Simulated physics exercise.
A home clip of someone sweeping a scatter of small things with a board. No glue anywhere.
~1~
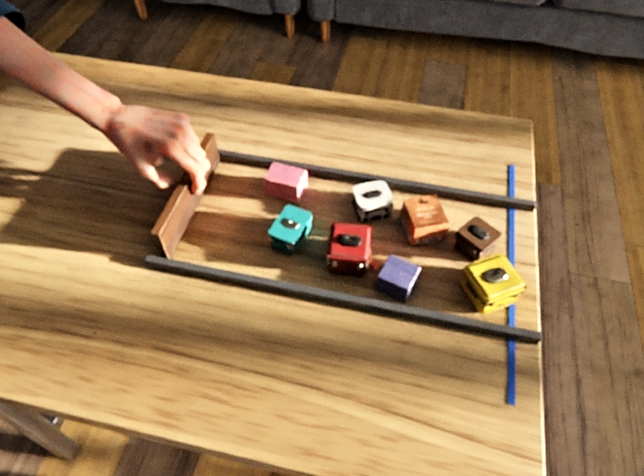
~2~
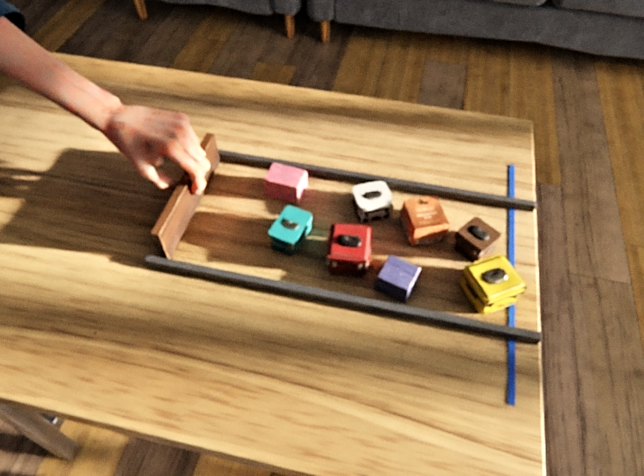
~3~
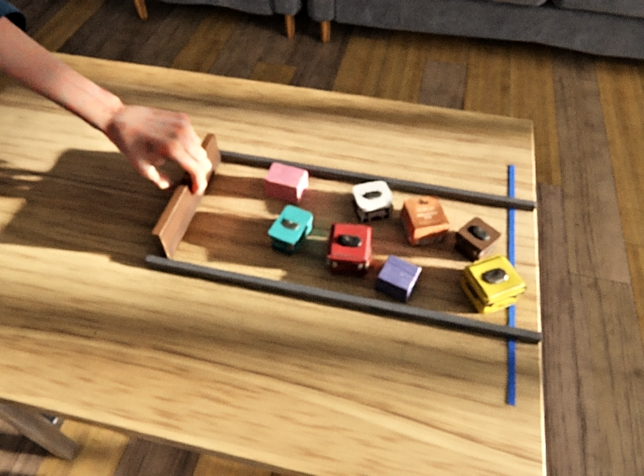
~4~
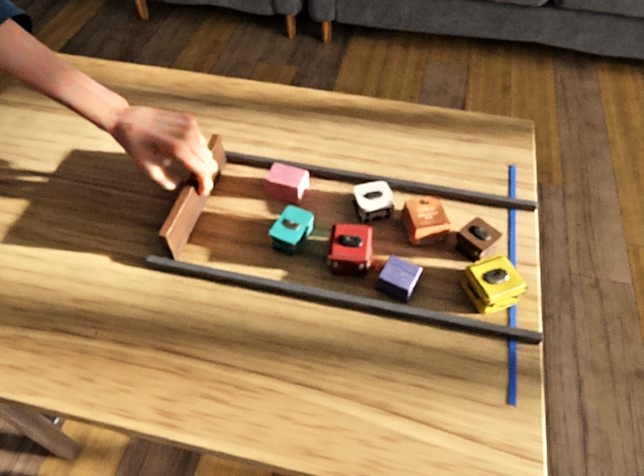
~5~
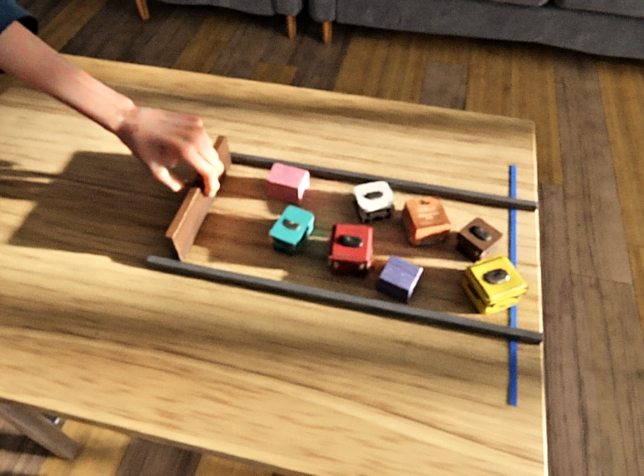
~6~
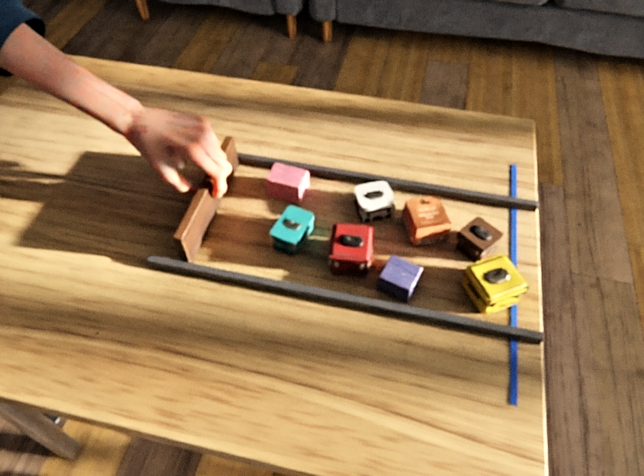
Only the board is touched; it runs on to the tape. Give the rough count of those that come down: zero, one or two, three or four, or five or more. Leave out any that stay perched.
Outcome: The number that fall off is five or more.
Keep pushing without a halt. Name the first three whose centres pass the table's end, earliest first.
The order is the brown case, the yellow case, the orange box.
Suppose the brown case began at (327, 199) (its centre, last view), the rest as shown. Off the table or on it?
From there it goes over.
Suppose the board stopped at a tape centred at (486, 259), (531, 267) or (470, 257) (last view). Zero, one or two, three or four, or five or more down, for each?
Taking them in turn, 3 or 4; five or more; either three or four.
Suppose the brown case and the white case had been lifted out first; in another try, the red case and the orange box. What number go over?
The counts: 4 and 3.
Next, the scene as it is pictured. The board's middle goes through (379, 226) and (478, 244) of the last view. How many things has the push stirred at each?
At the one place 8, at the other 8.
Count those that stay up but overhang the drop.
It comes to 2.
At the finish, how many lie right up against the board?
2 of them.
Soon after, none off yet; yellow case at rest near (493, 284); brown case at rest near (479, 240); orange box at rest near (426, 220).
After that, none off yet; yellow case moving near (503, 283); brown case displaced about its own width near (511, 250); orange box displaced about its own width near (476, 238).
And then, two off so far; yellow case on its way down near (533, 400); brown case off the edge near (493, 432); orange box tilting a little near (557, 264).
In the end, the number that fall off is five or more; gone, red case, white case, blue block, orange box, brown case and yellow case.
